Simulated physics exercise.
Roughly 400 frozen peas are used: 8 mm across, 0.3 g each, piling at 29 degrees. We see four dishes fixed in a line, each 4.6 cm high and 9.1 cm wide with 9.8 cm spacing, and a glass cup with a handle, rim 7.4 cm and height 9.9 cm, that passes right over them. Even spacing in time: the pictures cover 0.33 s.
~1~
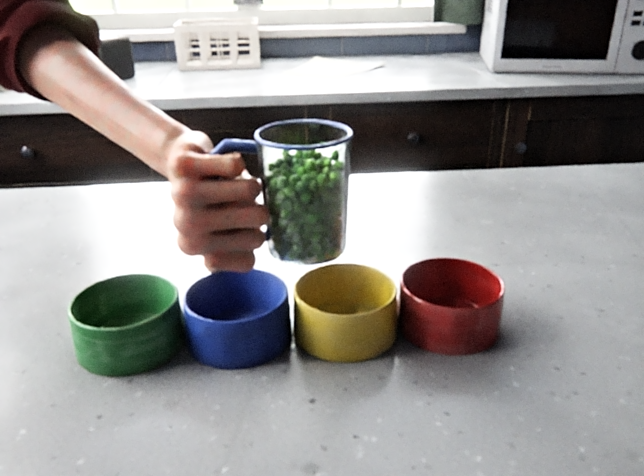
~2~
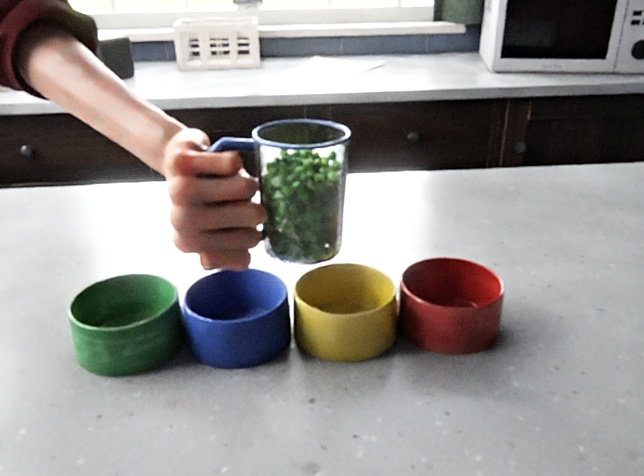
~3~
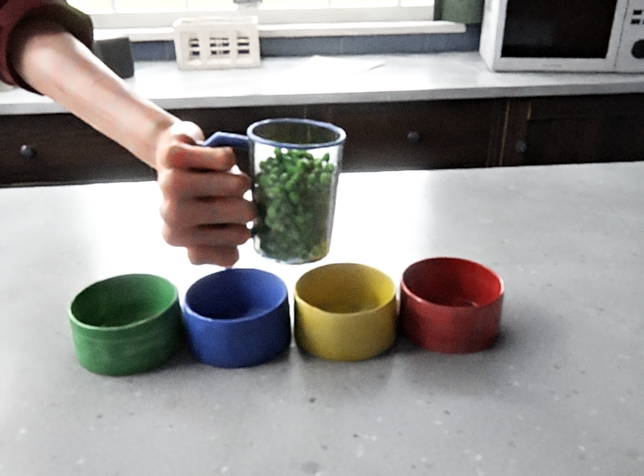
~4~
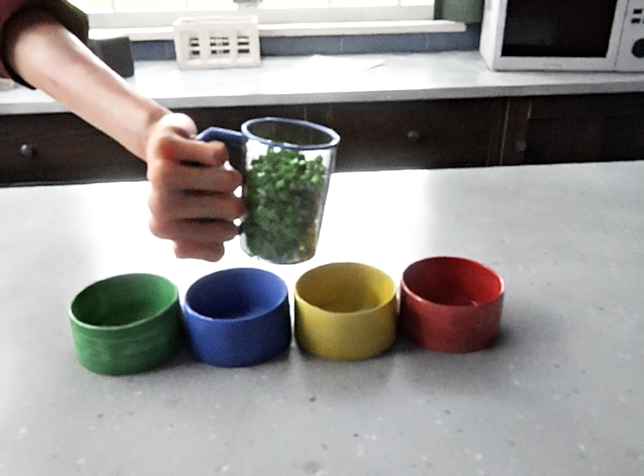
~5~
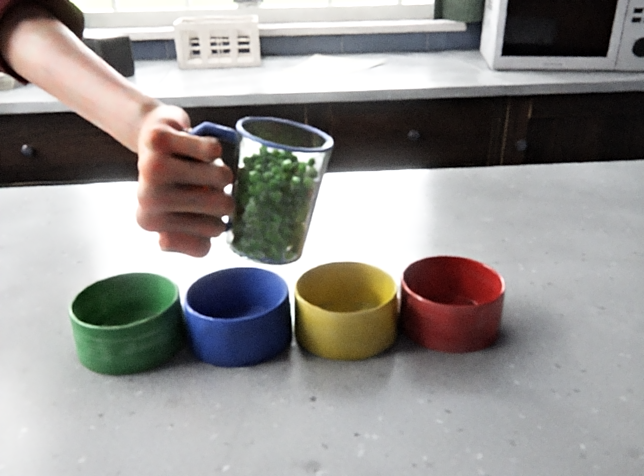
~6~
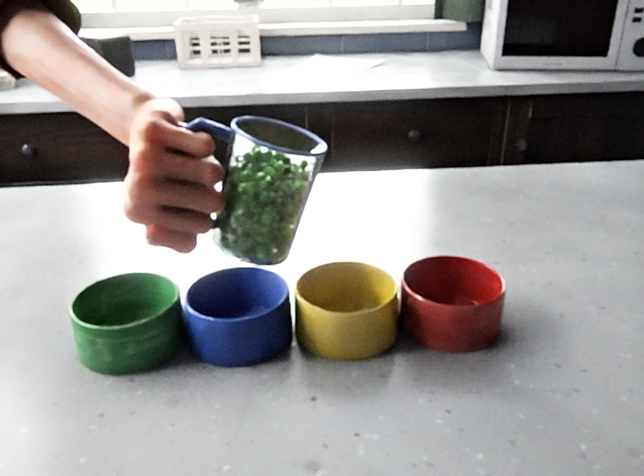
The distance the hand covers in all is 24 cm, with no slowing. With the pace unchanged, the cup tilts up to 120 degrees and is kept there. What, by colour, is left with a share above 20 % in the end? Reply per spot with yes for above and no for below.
Red: No, below. Blue: No, below. Green: Yes, above. Yellow: No, below. Counter: No, below.
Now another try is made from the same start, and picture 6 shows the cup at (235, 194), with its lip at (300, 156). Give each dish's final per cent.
Red: 0 / blue: 0 / green: 100 / yellow: 0.
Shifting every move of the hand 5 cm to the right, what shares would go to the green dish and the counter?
Then I'd expect green at 60 and the counter at 10.
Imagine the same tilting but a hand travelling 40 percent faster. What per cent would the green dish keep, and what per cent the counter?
Shares: Green 100, counter 0.
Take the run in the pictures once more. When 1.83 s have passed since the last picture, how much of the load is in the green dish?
Near 90 per cent so far.
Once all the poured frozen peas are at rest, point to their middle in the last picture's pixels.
Roughly pixel (125, 315).
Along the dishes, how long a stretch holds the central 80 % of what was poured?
5 cm.
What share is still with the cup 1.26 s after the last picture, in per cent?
Close to 95 % of the load.
Then, 0.76 s after the last picture, tilt 67 degrees; cup holds 100 %.
Then, 1.26 s after the last picture, tilt 99 degrees; cup holds 95 %, green 5 %.
Then, 1.83 s after the last picture, tilt 120 degrees; cup holds 5 %, green 90 %.
In the end, red 0 %, blue 0 %, green 100 %, yellow 0 %, counter 0 %.
